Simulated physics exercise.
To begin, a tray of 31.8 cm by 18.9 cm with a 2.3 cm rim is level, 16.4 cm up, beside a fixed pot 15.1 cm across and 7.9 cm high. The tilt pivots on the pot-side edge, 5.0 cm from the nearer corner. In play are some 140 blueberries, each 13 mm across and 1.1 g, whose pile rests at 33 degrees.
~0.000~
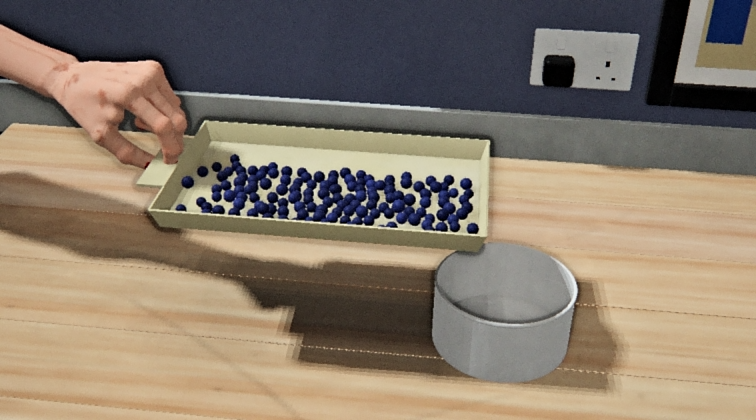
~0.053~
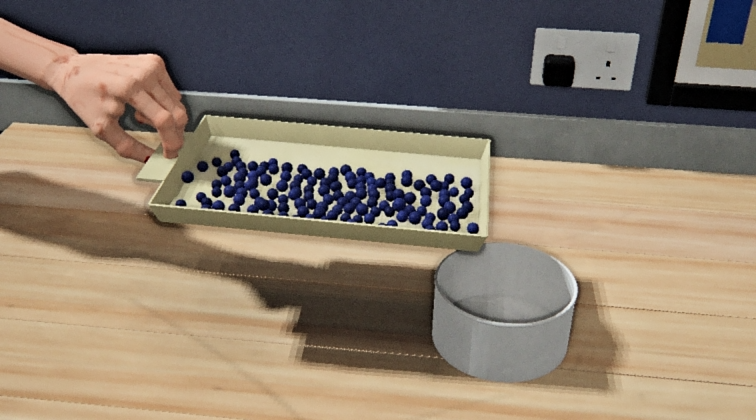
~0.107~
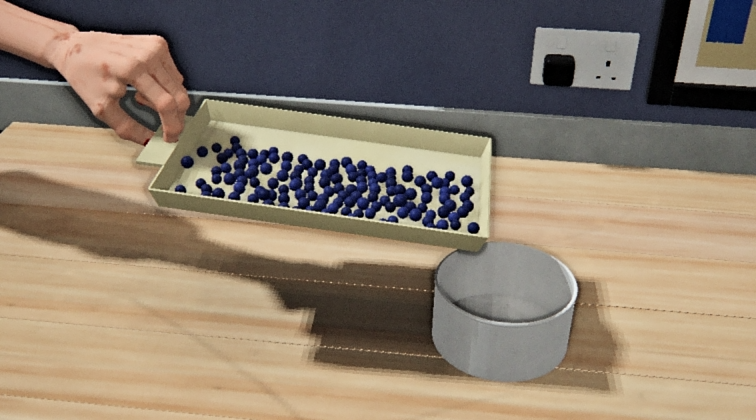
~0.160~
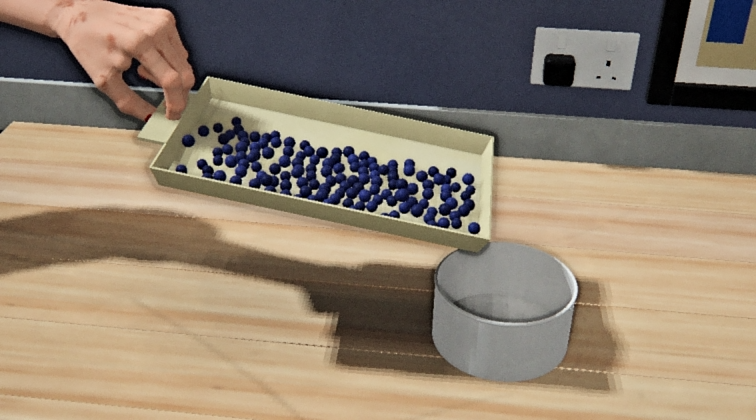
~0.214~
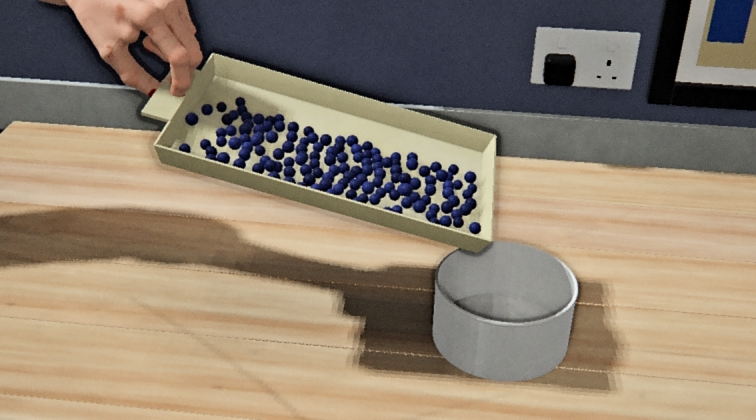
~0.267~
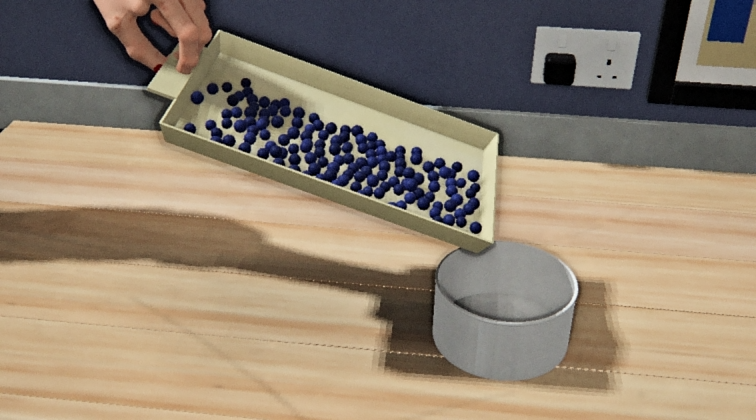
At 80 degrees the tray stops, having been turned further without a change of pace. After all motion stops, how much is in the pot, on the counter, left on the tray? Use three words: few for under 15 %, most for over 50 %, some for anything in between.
Pot: Most; counter: Some; left on the tray: Few.
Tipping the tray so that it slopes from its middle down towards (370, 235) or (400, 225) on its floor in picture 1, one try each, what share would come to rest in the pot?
The share comes to roughly 5 in a hundred, then roughly 20 in a hundred.
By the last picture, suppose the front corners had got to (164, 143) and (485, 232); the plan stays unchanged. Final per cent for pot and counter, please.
In the pot: 60 per cent; on the counter: 30 per cent.
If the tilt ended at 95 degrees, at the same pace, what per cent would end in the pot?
Estimated share: About 60 %.
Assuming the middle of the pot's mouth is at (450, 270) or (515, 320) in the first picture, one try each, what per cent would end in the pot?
The shares would be near 0 and 75 per cent respectively.
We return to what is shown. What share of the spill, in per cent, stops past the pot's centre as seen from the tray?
That comes to roughly 80 percent.
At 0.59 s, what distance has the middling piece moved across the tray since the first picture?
It has moved some 6 cm from its start.
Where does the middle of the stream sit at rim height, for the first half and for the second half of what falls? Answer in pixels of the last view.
First near (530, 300), later near (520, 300).
After 0.59 s, tilt 48 degrees; the tray holds 100 %, the pot 0 %.
After 0.81 s, tilt 69 degrees; the tray holds 95 %, the pot 0 %.
After 1.14 s, tilt 80 degrees; the tray holds 45 %, the pot 25 %.
In the end, at 2.5 s, pot 60 %, counter 35 %, tray 5 %.
